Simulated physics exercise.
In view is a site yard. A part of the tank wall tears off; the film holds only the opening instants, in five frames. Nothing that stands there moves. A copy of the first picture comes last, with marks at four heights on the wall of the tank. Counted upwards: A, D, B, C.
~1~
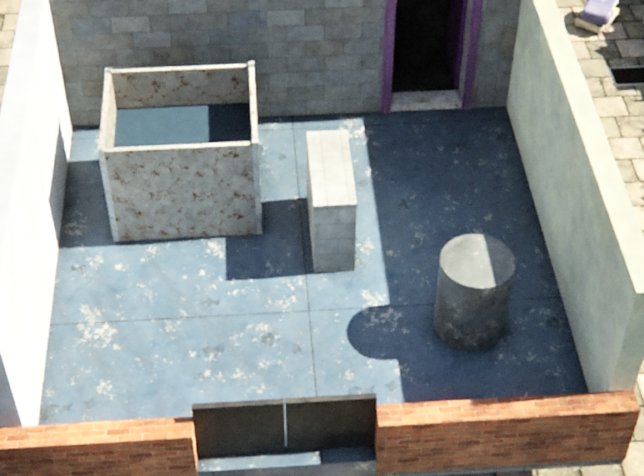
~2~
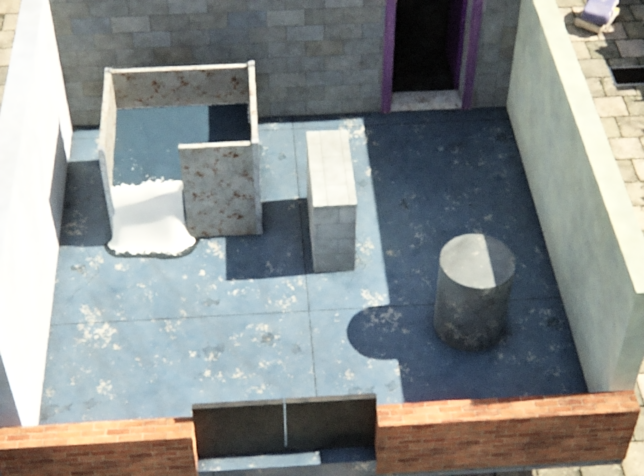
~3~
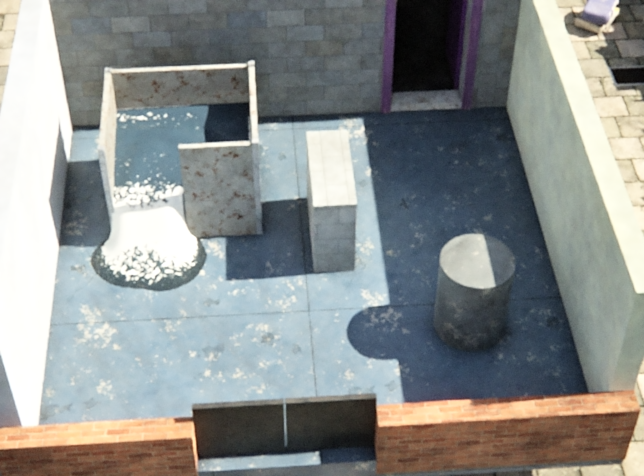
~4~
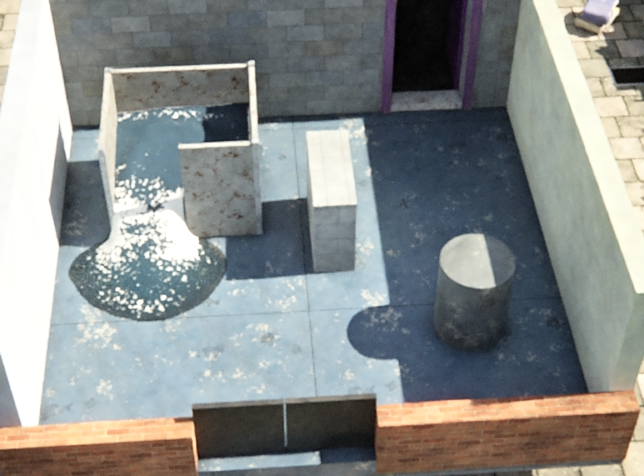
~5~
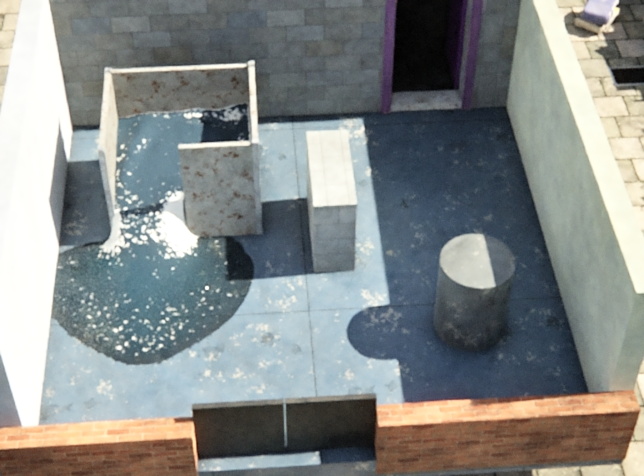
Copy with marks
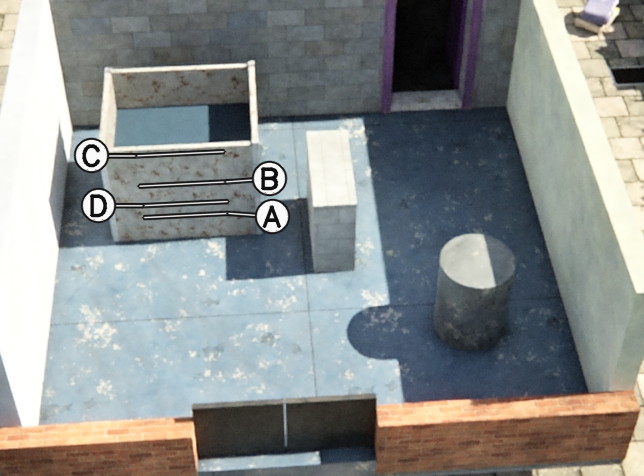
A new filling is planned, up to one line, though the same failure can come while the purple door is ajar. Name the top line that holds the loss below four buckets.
The answer is level B.
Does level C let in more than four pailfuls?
Yes, it does.
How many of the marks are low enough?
Three of the four.
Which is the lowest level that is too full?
Here it is level C.
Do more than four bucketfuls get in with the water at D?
No, that is safe.
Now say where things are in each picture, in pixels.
Water in the tank at rest, its middle at (183, 142); foot of the purple doorway at (426, 110); shut gate at (285, 407).
Water covers 1 % of the ground and shows as far out as (113, 247).
Water covers 3 % of the ground and shows as far out as (161, 285).
Water covers 6 % of the ground and shows as far out as (143, 315).
Water covers 12 % of the ground and shows as far out as (129, 355).
On the marked copy, A at (186, 215); B at (182, 184); C at (179, 153); D at (185, 203); from the bottom up A, D, B, C.
If A is chosen, nothing gets over.
If B is chosen, a bucket or two gets in.
If C is chosen, about 14 bucketfuls get in.
If D is chosen, nothing gets over.
